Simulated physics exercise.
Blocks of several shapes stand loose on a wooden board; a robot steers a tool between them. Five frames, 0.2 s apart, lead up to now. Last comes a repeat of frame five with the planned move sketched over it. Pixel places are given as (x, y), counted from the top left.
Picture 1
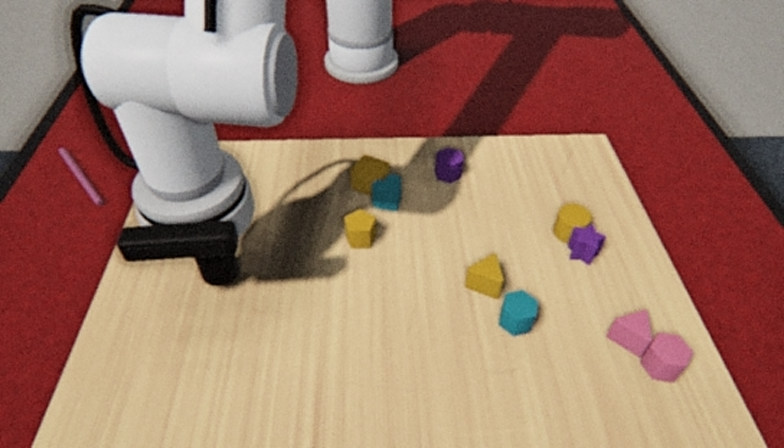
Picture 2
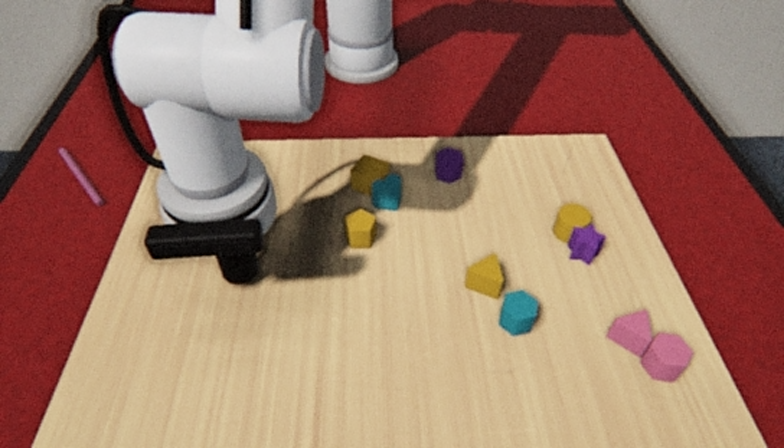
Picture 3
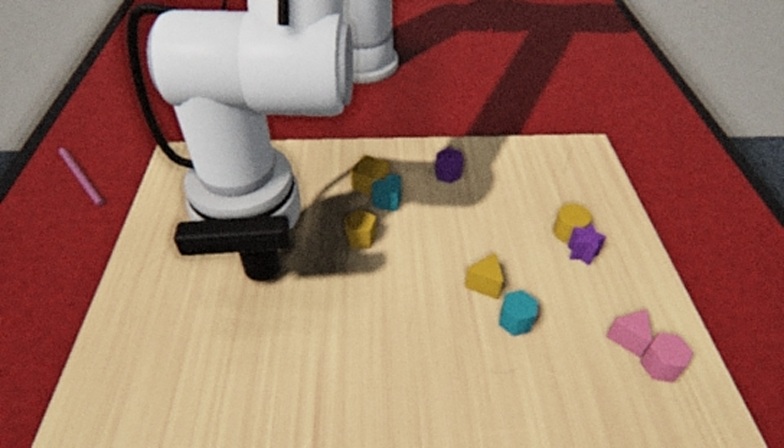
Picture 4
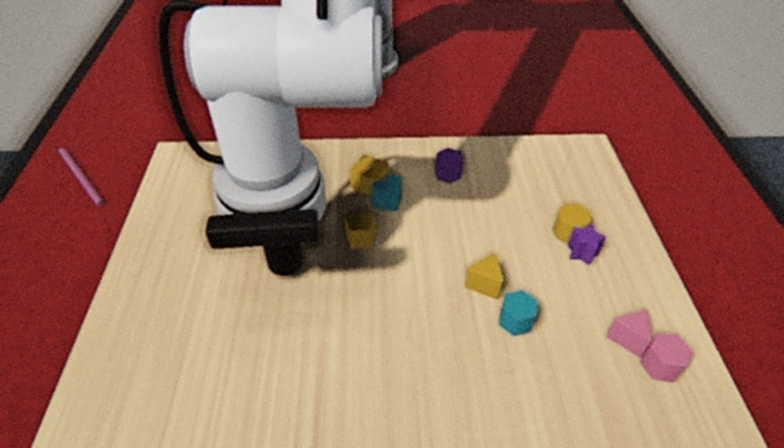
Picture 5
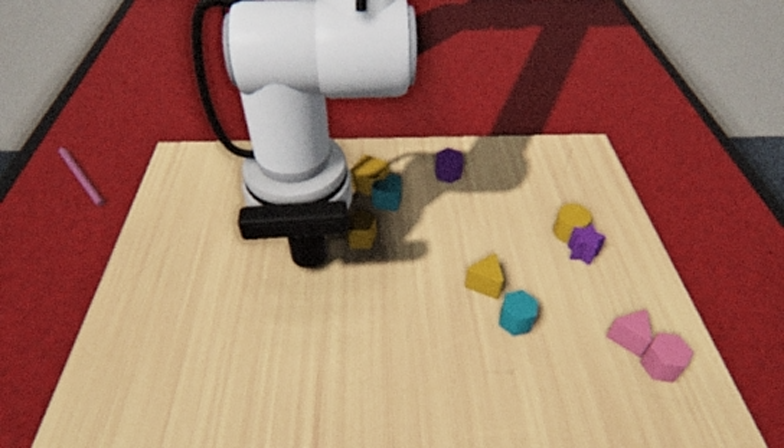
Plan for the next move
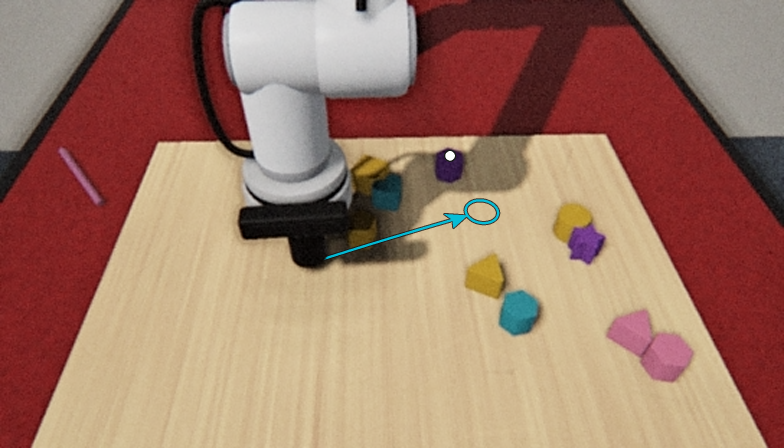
White robot arm sliding its black tool steadily rightward over a wooden board, nearing a yellow block among scattered, motionless colored blocks.
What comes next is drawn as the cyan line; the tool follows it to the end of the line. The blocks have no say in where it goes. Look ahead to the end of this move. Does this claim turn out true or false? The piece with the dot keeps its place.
True
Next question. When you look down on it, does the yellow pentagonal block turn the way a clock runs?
Going by the path, no.
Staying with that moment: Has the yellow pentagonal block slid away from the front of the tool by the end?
Yes, that is how it ends up.
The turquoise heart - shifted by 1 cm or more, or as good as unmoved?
By then it is displaced.
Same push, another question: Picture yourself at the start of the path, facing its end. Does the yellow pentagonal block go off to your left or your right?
It moves off to the left.
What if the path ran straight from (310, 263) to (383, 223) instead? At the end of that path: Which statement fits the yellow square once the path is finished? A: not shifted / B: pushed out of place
A - not shifted.
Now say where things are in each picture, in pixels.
Tip of the tool at (221, 272), middles of tops, yellow pentagonal block at (360, 220), turquoise heart at (388, 184), purple six-sided block at (450, 156), in the first picture.
Tool at (241, 271), nothing pushed, in the second picture.
Tool at (263, 268), nothing pushed, in the third picture.
Tool at (286, 262), nothing pushed, in the fourth picture.
Tool at (309, 255), yellow pentagonal block at (360, 220), turquoise heart at (388, 184), purple six-sided block at (450, 156), in the fifth picture.
The line goes straight from (310, 263) to (482, 211); the dot is on the purple six-sided block.
The first path, step by step. One third of the way, tool at (372, 236); yellow pentagonal block at (384, 205), turned 55° anticlockwise.
Two thirds of the way, tool at (430, 218); yellow pentagonal block at (418, 187); turquoise heart at (395, 175), turned 50° anticlockwise.
At the end, tool at (483, 203); yellow pentagonal block at (419, 187), turned 125° anticlockwise; turquoise heart at (395, 175), turned 50° anticlockwise; purple six-sided block unmoved.
